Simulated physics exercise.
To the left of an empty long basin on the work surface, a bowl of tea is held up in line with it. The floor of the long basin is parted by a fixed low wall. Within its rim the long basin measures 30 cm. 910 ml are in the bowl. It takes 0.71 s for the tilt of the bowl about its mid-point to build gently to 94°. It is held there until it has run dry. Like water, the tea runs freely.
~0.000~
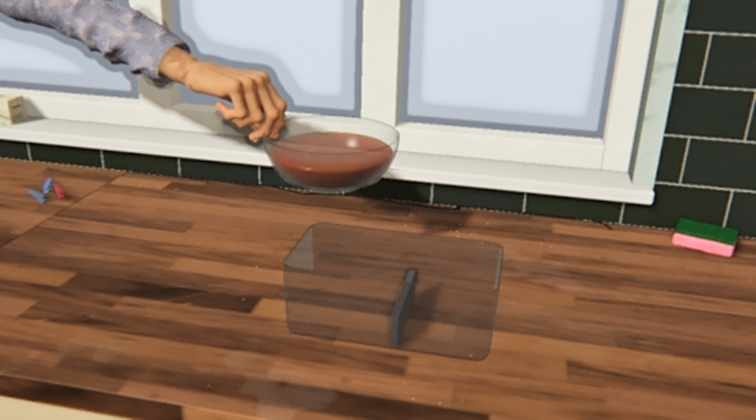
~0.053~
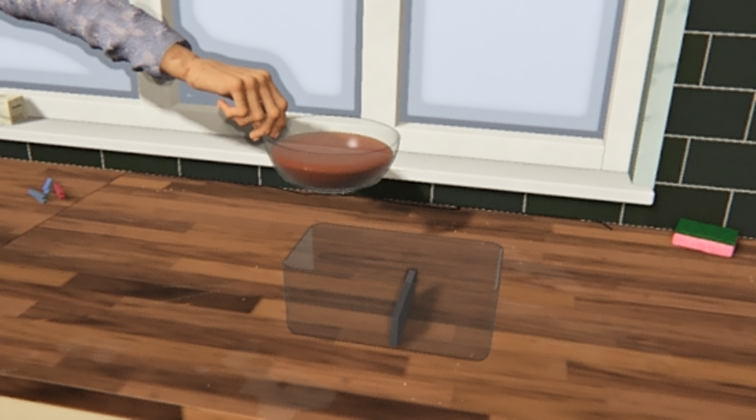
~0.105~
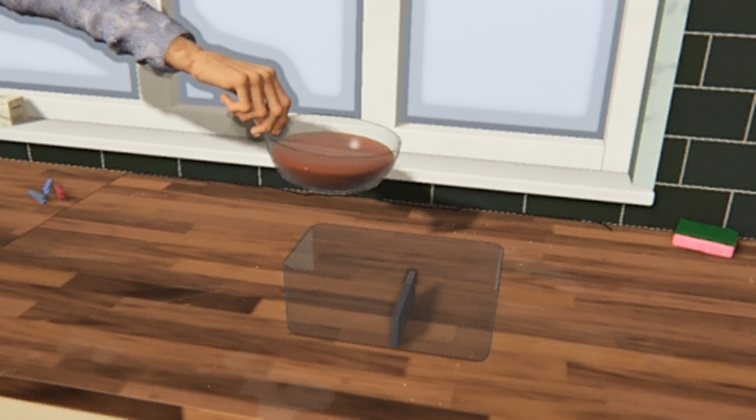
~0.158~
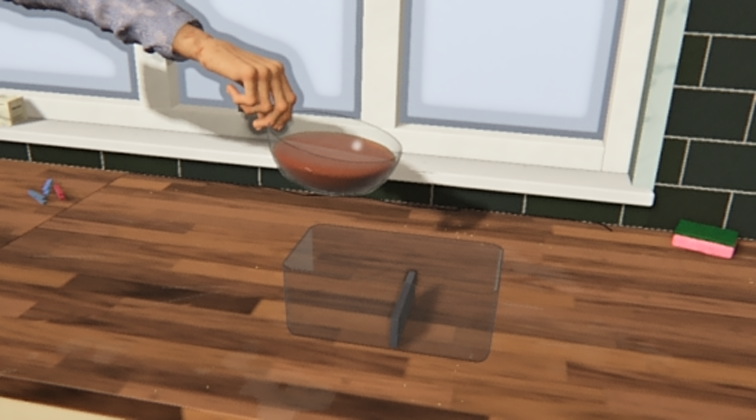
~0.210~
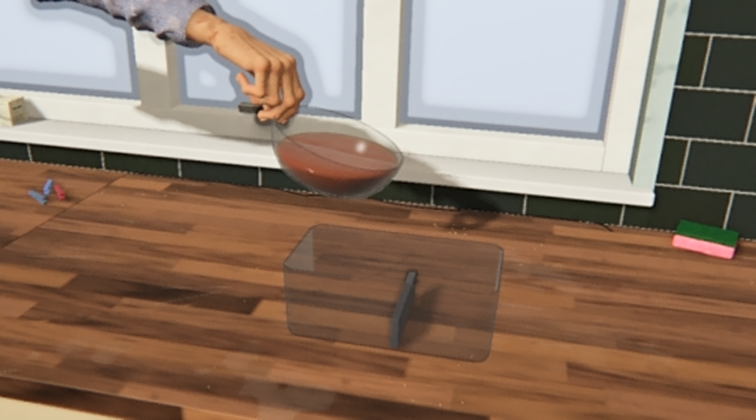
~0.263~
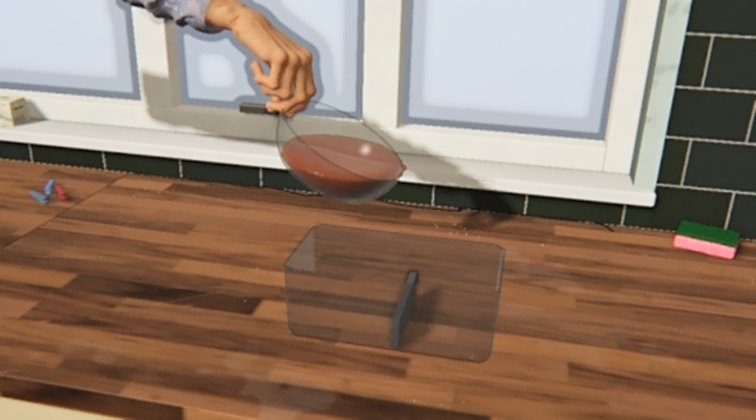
At the start, a hand holds a clear bowl of reddish-brown tea nearly level above and to the left of an empty, see-through long basin on a wooden worktop. The hand then rises and shifts right, gently tilting the bowl down to the right, while the basin stays still.
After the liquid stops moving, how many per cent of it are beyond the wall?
About 60 per cent.
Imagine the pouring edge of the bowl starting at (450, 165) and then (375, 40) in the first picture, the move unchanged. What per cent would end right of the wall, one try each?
I'd expect close to 80 per cent and then close to 55 per cent.
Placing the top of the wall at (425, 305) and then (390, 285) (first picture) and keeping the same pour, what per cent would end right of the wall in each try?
Some 35 in a hundred, then some 80 in a hundred.
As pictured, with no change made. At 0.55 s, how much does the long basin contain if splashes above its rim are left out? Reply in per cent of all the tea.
I'd put it near 40 percent.
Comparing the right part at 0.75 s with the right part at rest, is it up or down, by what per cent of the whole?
The right part's share grows by around 2 per cent.
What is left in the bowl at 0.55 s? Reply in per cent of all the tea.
18 %.
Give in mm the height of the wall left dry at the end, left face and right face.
The left comes to roughly 34 mm and the right to roughly 20 mm.
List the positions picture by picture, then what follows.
In the first frame, tilt 0°; pouring edge (398, 140); surface from (274, 142) to (394, 153); the long basin's rim runs from (298, 244) to (501, 269); the wall's top is at (404, 294).
In the second frame, tilt 1°; pouring edge (398, 142); surface from (274, 141) to (394, 154).
In the third frame, tilt 5°; pouring edge (399, 147); surface from (275, 141) to (395, 157).
In the fourth frame, tilt 11°; pouring edge (400, 155); surface from (277, 139) to (396, 160).
In the fifth frame, tilt 19°; pouring edge (401, 165); surface from (281, 139) to (400, 163).
In the sixth frame, tilt 28°; pouring edge (401, 176); surface from (286, 141) to (394, 165); 2 per cent is over the edge.
Then, 0.55 s in, the tilt is 82° and 17 per cent is still to pour, 1 is left of the wall and 40 right of it.
Then, 0.75 s in, the tilt is 94° and 2 per cent is still to pour, 23 is left of the wall and 58 right of it.
Then, 0.97 s in, the tilt is 94° and 0 per cent is still to pour, 33 is left of the wall and 65 right of it.
Then, 1.21 s in, the tilt is 94° and 0 per cent is still to pour, 36 is left of the wall and 61 right of it.
Finally, 37 per cent lies left of the wall, 60 right of it and 3 outside.
